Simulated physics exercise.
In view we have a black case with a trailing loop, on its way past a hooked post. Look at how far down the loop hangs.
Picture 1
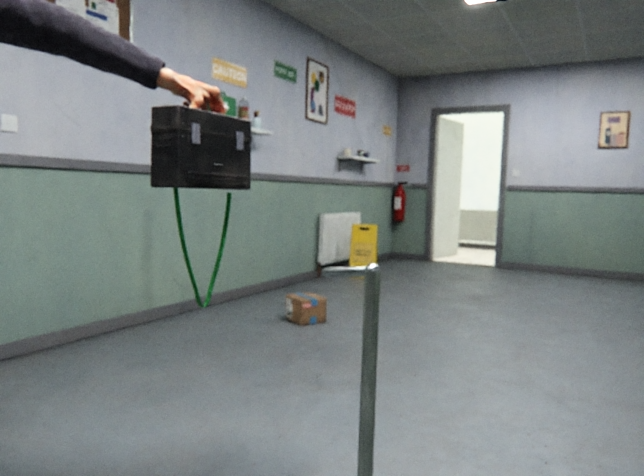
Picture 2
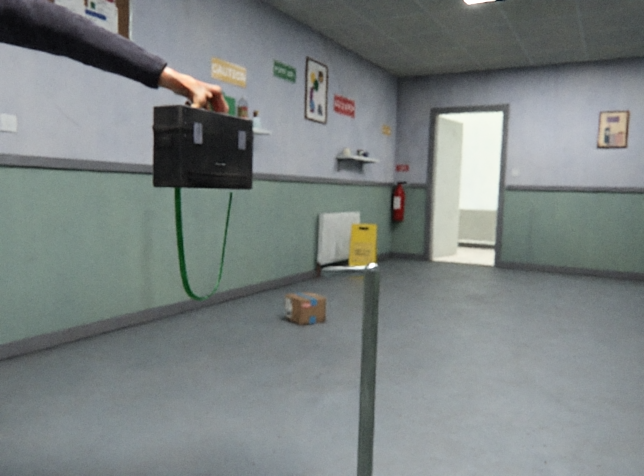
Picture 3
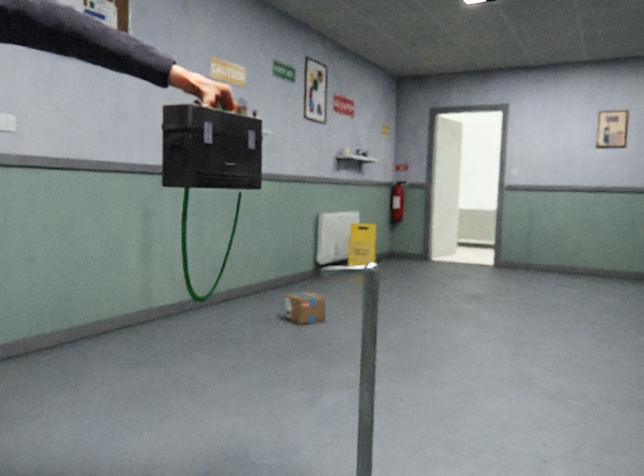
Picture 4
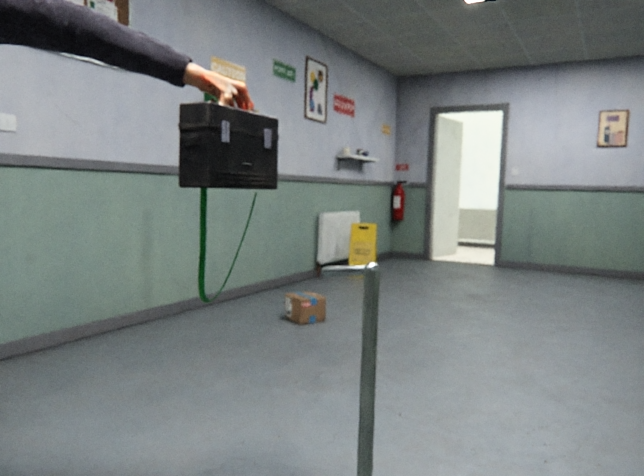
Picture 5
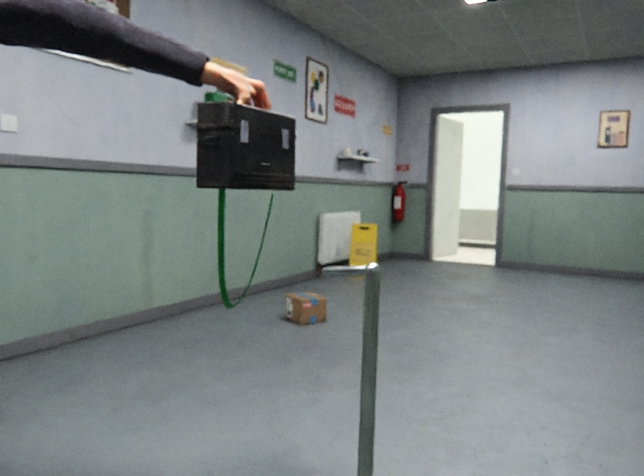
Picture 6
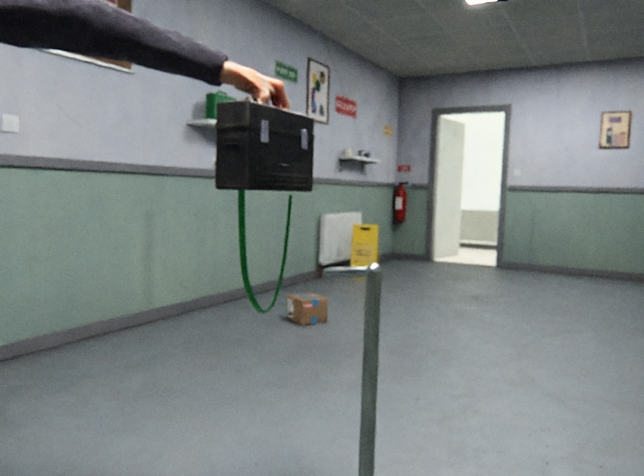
A room with pale walls above a green lower band, a grey floor and an open doorway at the back is seen from a fixed, roughly chest-high view. A dark-sleeved arm reaches in from the upper left, holding a black case with a green loop hanging beneath, while a grey post stands in front of a cardboard box and yellow sign. The hand carries the case slowly rightward at nearly constant height, and the loop sways and changes shape below.
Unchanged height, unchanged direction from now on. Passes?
No: It is stopped.
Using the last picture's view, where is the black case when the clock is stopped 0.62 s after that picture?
Roughly (356, 149).
Then, 0.62 s later than the last view, case over the post near (355, 149).
Then, 1.16 s later than the last view, case past the post near (447, 147).
Finally, case past the post near (489, 146); loop tight round the post, hand stopped. The black case snags on the hook.
